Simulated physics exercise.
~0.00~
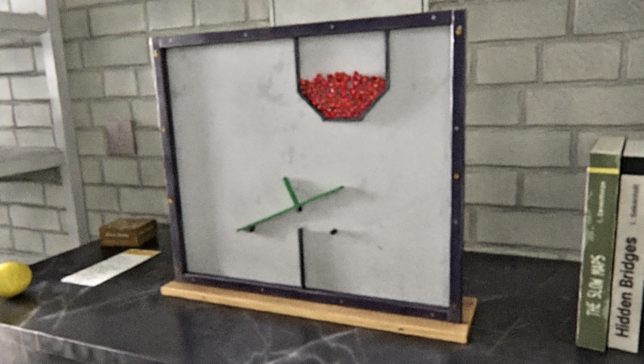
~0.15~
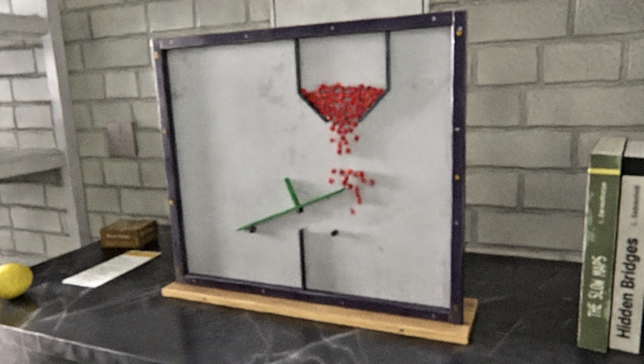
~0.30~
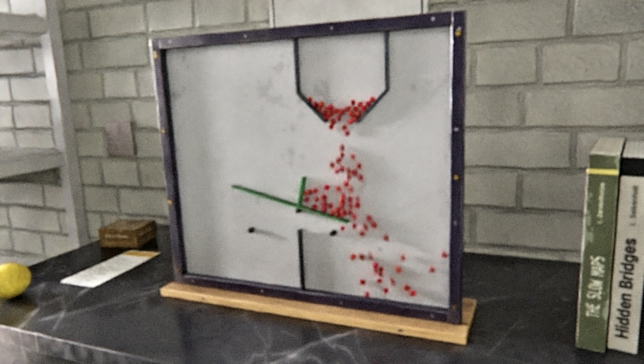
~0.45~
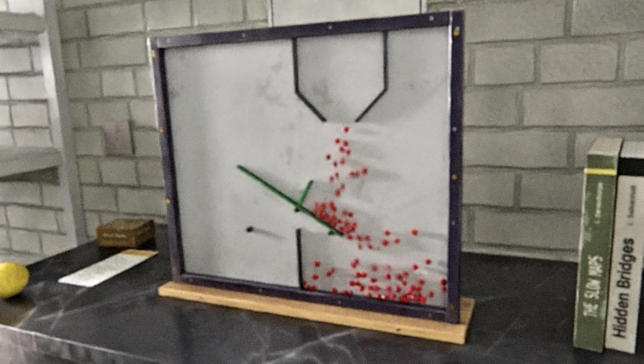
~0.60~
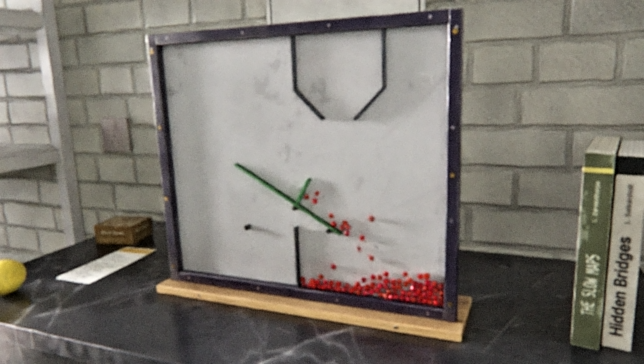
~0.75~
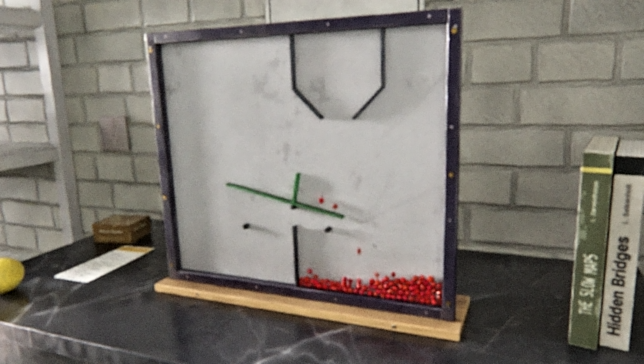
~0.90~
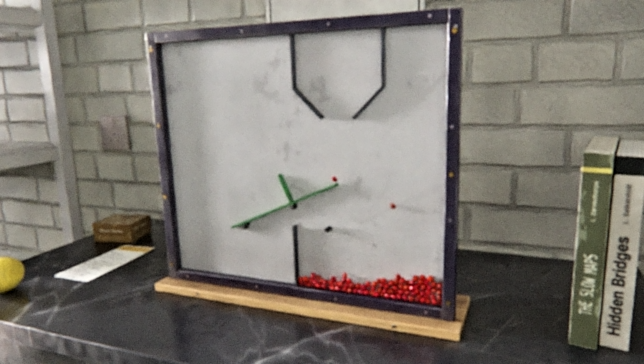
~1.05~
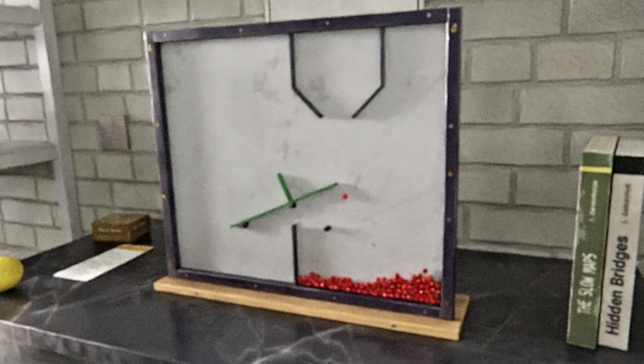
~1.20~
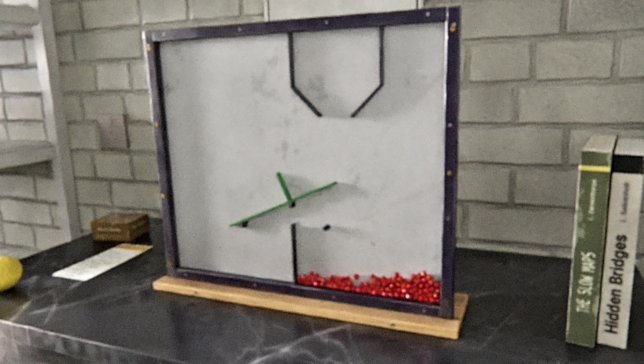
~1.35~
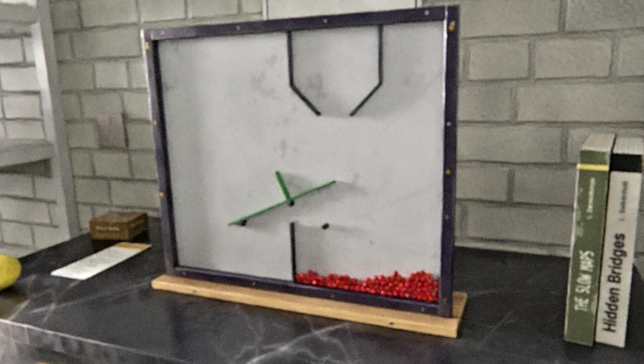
Red beads pouring from a hopper onto a green seesaw tray, tipping it right and filling the right bin before it swings back.
